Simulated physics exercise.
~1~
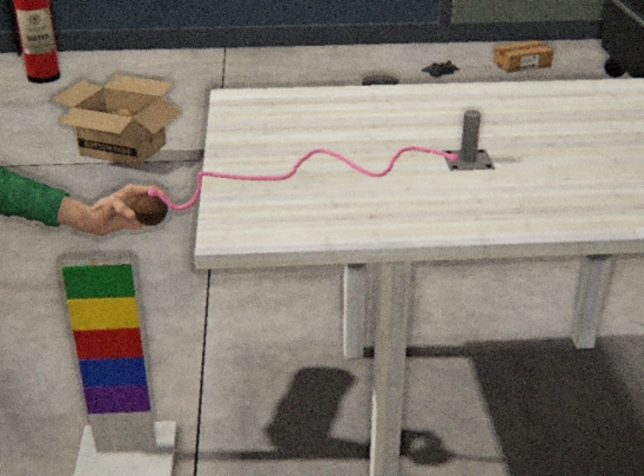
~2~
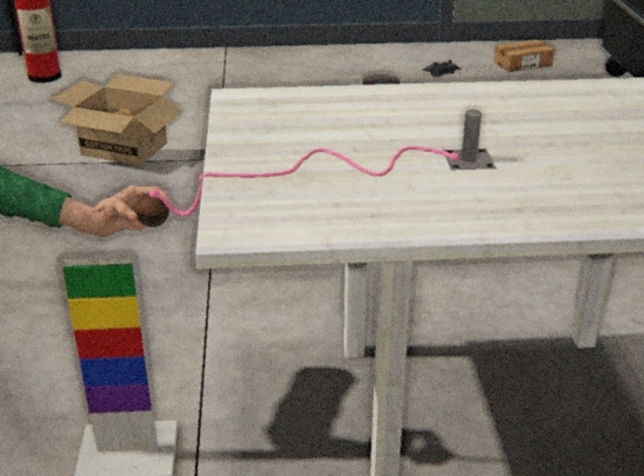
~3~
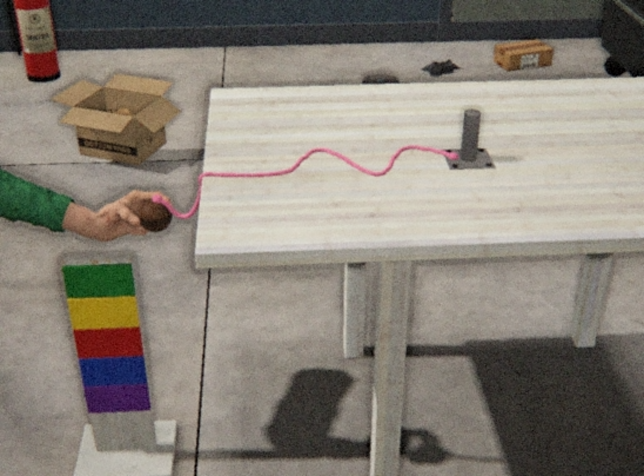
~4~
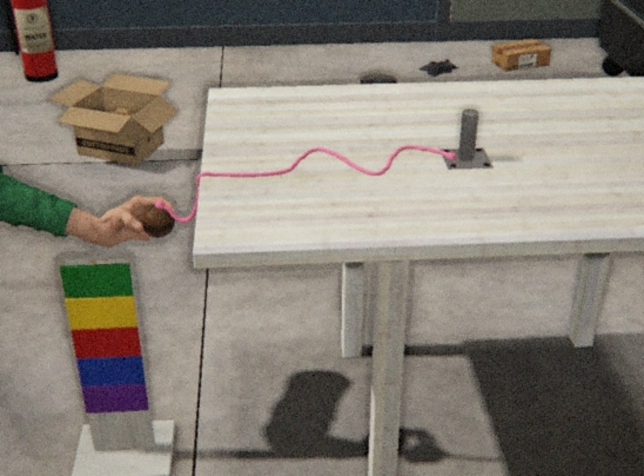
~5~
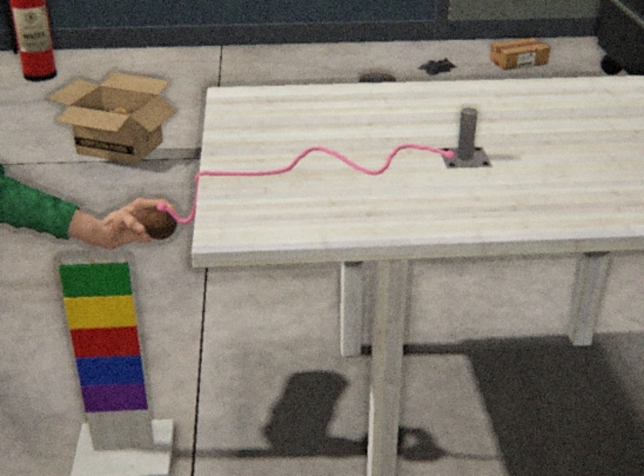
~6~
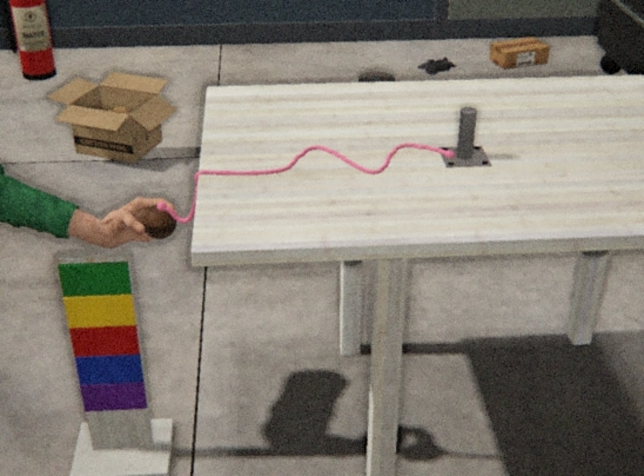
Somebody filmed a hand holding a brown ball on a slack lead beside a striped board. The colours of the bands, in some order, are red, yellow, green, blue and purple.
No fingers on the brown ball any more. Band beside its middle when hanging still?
Red.
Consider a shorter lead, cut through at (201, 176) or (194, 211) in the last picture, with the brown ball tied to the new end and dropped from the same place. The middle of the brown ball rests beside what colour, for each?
Cut one gives green; cut two gives yellow.
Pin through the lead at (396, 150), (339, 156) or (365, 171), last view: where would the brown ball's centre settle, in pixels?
Try 1: (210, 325); try 2: (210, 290); try 3: (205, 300).
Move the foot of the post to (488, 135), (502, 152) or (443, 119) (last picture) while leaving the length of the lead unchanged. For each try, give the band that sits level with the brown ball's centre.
In turn, yellow, then yellow, then red.
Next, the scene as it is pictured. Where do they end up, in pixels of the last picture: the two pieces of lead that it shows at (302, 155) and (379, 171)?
They end up at (222, 166) and (333, 161).
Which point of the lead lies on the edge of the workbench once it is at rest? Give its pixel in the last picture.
It's the bit near (291, 165).
Early on, ball near (228, 335); level with red.
Midway, ball near (202, 338); level with red.
Finally, ball near (211, 338); level with red. At red.
